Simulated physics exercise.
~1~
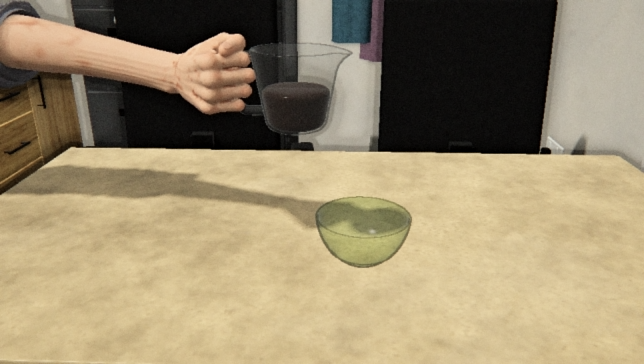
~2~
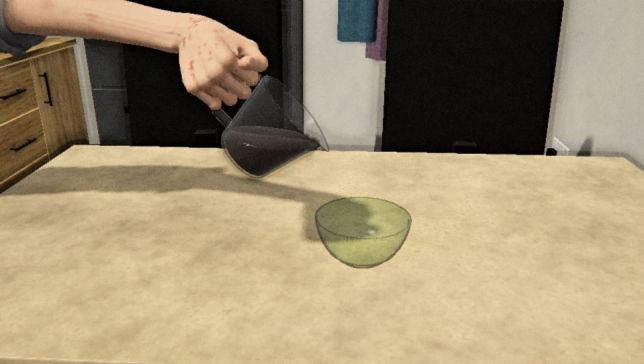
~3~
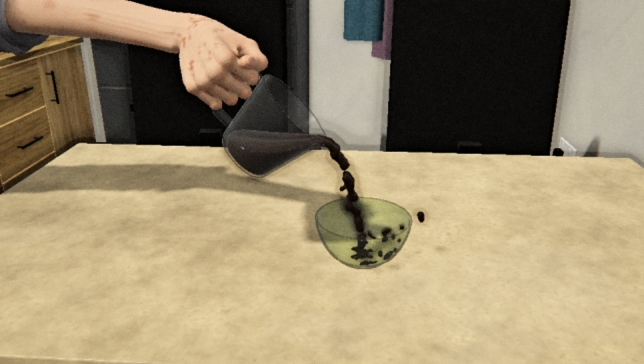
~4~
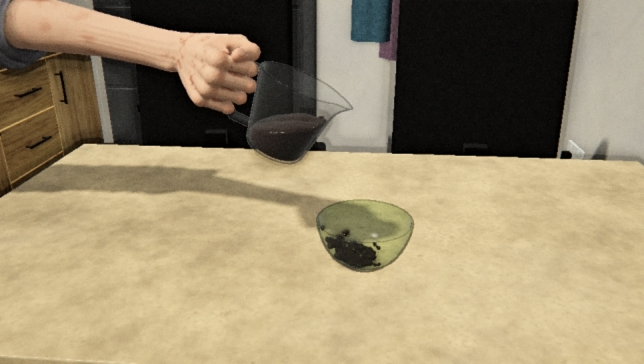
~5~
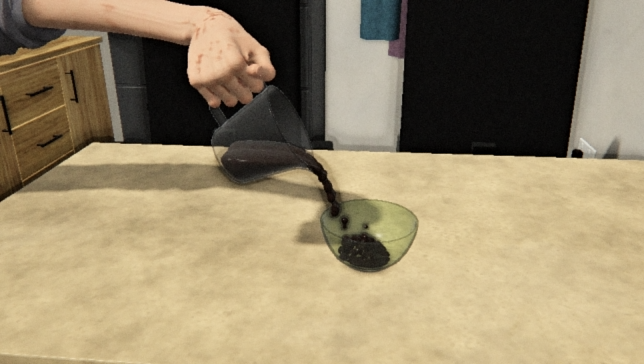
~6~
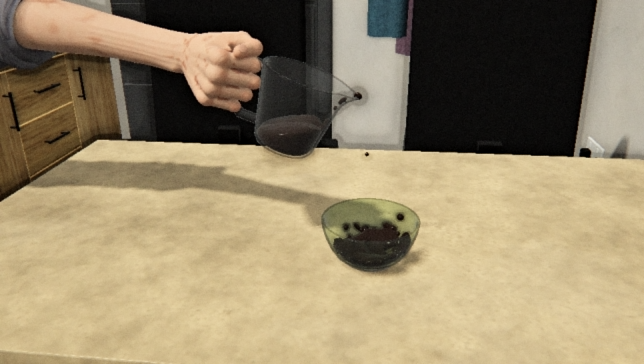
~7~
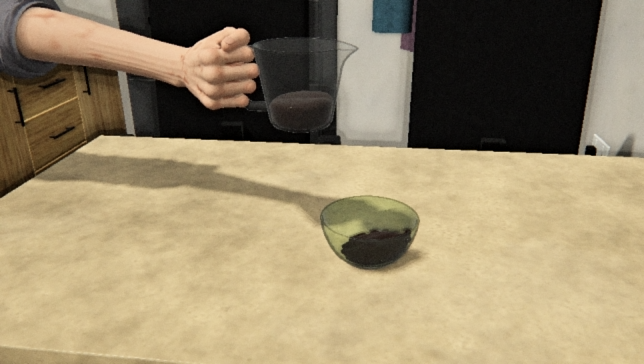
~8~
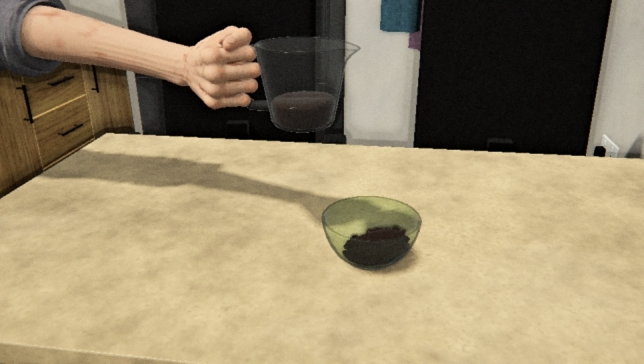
The clip shows a hand tilting a clear measuring jug to pour dark liquid into a green see-through bowl on a table, easing back, then pouring again before levelling the jug, leaving dark liquid in the bowl and some still in the jug.
